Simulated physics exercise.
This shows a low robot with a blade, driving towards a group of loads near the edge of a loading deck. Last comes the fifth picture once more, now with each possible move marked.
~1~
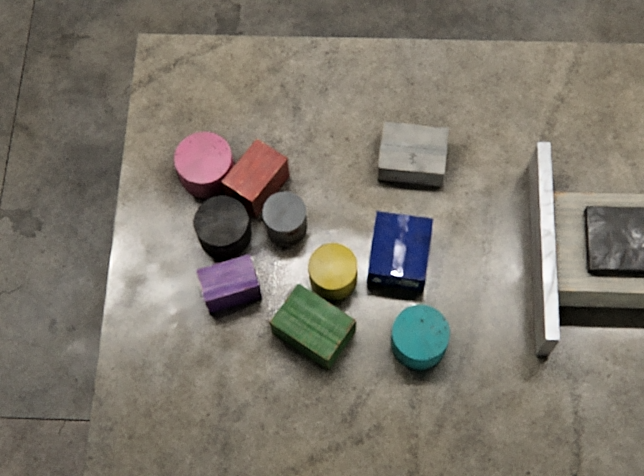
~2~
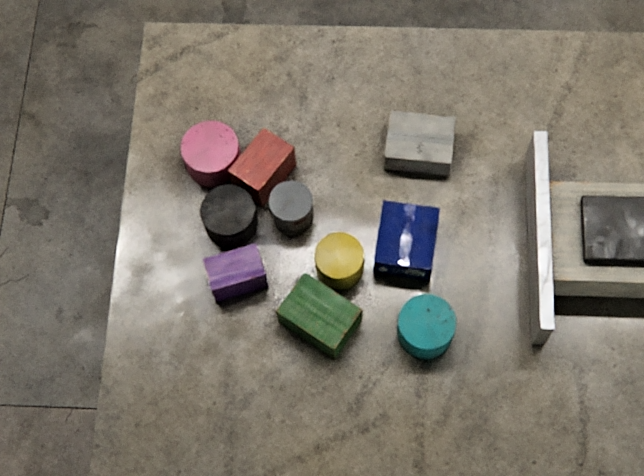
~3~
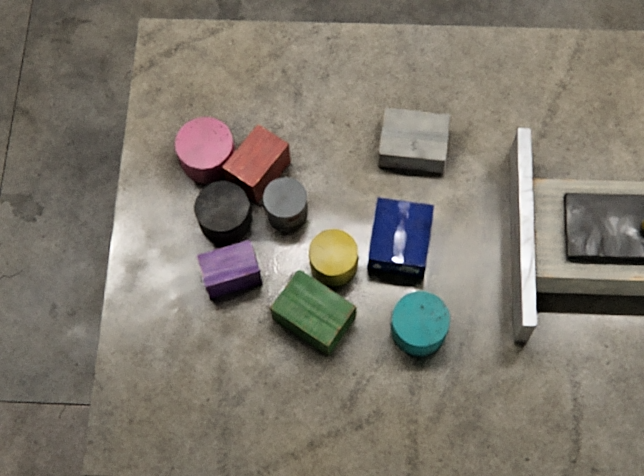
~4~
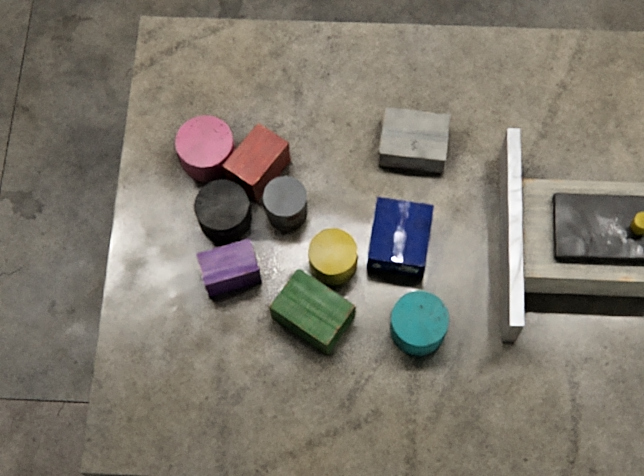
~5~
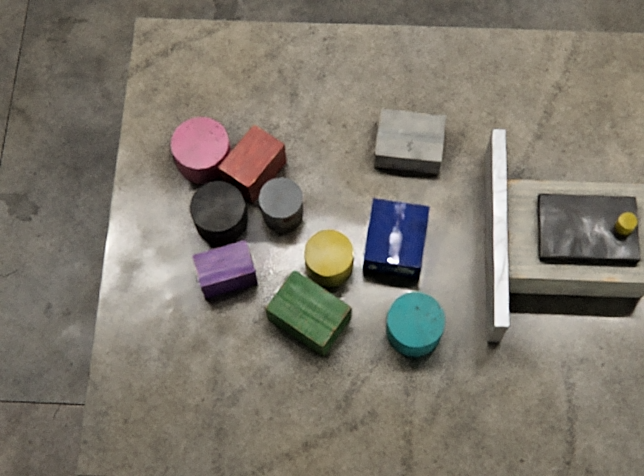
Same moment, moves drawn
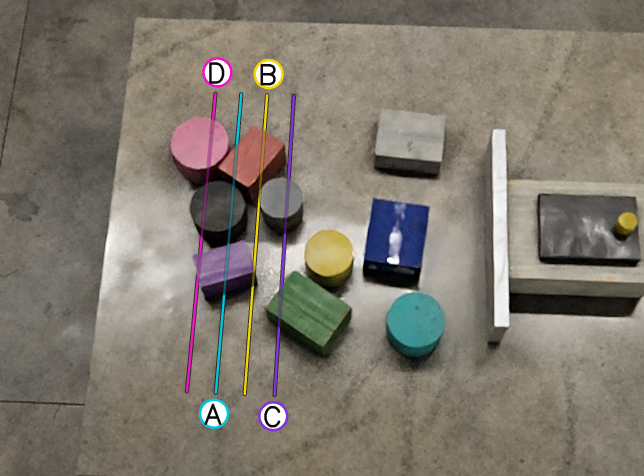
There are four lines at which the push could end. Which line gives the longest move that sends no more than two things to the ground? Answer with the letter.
D is the last line within the limit.
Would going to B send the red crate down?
No.
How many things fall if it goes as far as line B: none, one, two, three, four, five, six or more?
The count is none.
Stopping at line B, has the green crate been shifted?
Yes.
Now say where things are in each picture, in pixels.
Black canister (223, 227); turquoise canister (420, 338); white box (413, 154), in the first picture.
Robot (625, 229); pink canister (211, 154), in the second picture.
Robot (608, 226); yellow canister (334, 258), in the third picture.
Robot (596, 227); red crate (258, 163), in the fourth picture.
Robot (581, 227); green crate (309, 313); black canister (219, 213); turquoise canister (416, 325), in the fifth picture.
On the marked copy, A at (229, 235); B at (257, 236); C at (285, 237); D at (202, 234).
With D. Early on, robot (471, 223); white box (355, 134); turquoise canister (352, 315).
Further on, robot (362, 219); purple crate (145, 274); black canister (153, 225).
At the end, robot (280, 216); black canister over the edge; purple crate over the edge; two fallen.
As for the rest, A is within the limit but short; B is within the limit but short; C is within the limit but short.
